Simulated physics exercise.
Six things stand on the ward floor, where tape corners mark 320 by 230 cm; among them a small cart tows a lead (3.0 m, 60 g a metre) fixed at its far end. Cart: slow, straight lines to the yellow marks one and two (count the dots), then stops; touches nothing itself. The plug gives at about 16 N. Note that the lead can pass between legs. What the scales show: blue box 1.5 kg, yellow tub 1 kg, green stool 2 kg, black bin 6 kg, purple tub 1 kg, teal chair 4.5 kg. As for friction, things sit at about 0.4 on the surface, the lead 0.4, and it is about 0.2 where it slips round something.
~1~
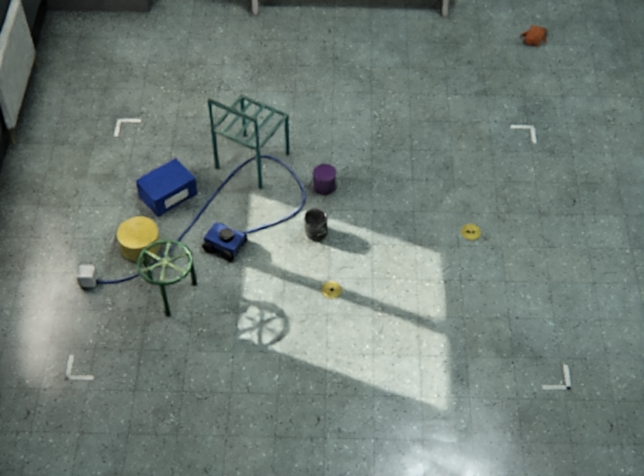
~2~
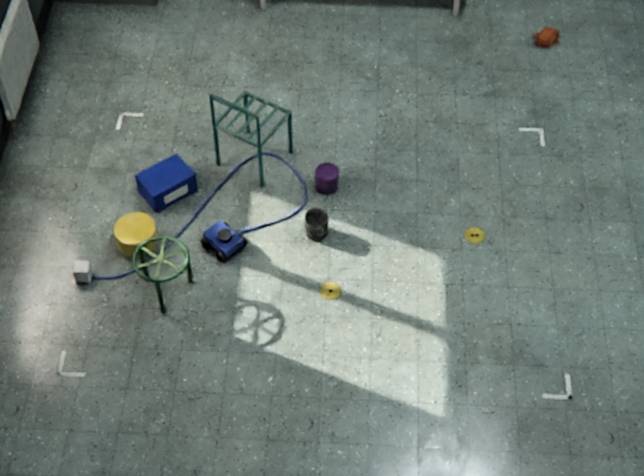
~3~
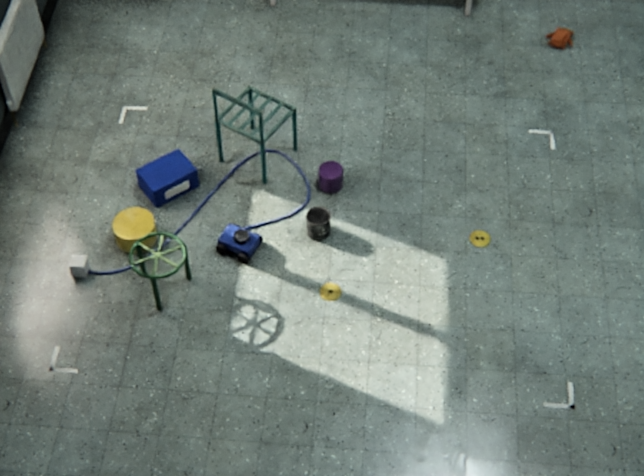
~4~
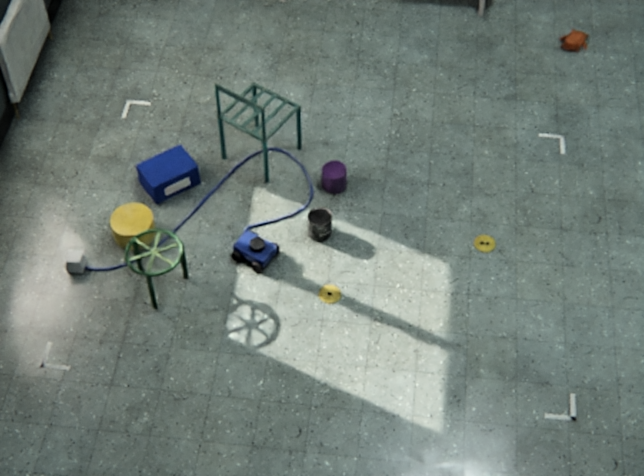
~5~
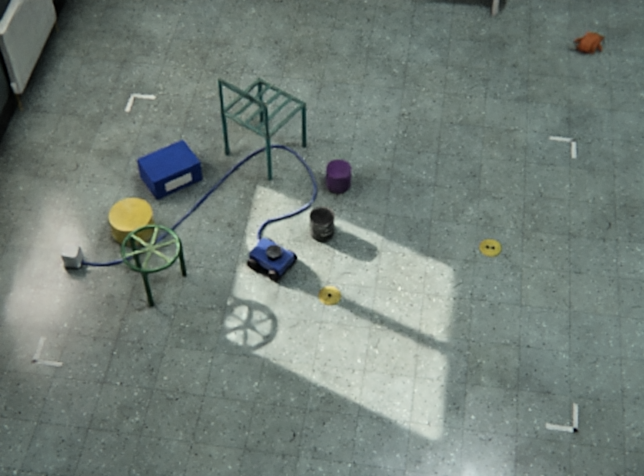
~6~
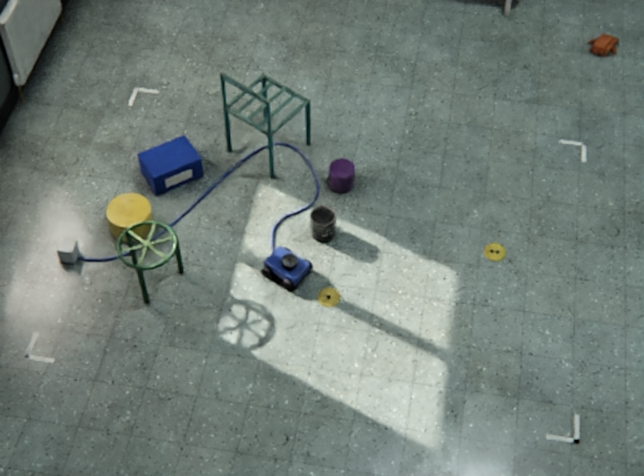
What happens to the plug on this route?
Most likely the plug keeps contact.
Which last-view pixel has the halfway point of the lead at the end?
Midpoint of length, last view: Approx. (280, 202).
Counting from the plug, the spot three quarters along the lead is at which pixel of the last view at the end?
Approximate location in pixels: (370, 246).
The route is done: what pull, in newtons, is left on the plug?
Roughly 6 N.
Next, cart at (333, 295), lead slack at the fixed end; nothing else has moved.
Then, cart at (392, 278), lead slack at the fixed end; nothing else has moved.
After that, cart at (450, 263), lead slack at the fixed end; nothing else has moved.
Later, cart at (490, 251), 6 N at the fixed end; teal chair 9 cm off its start.
At the end, cart at (490, 251), 6 N at the fixed end; teal chair 9 cm off its start at (264, 113).
